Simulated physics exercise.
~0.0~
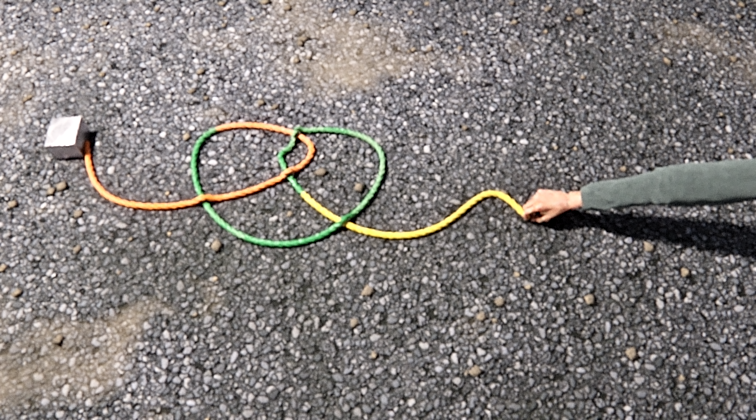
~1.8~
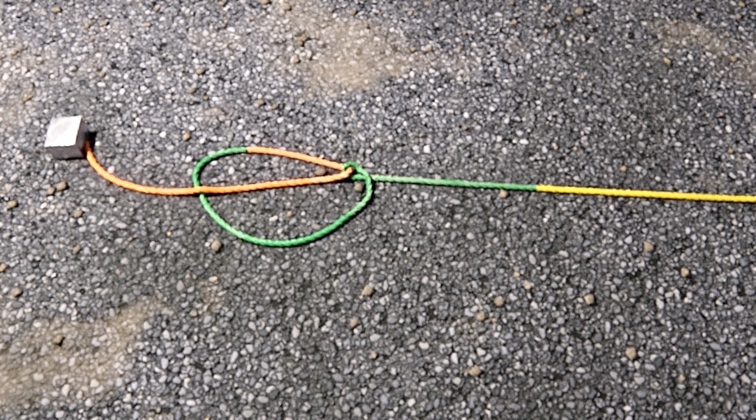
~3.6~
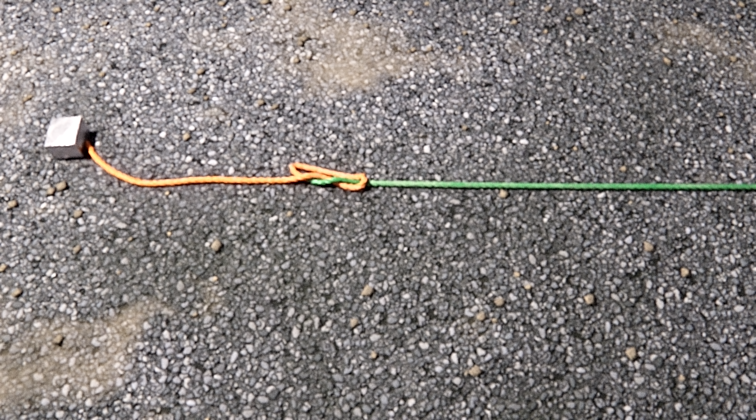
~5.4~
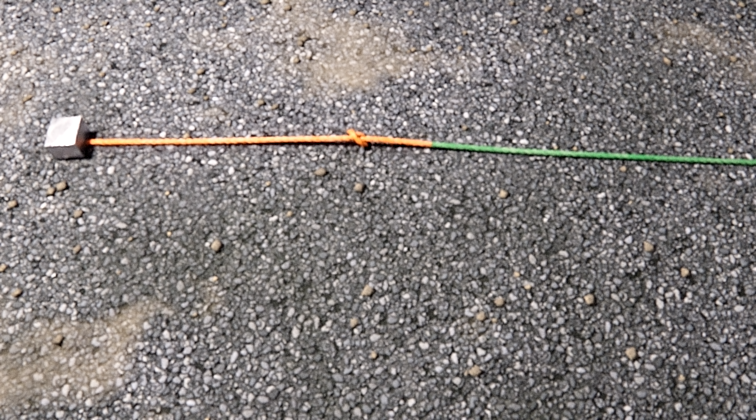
Looped orange, green and yellow rope fixed to a block being pulled right by a hand, loops shrinking into a small knot.
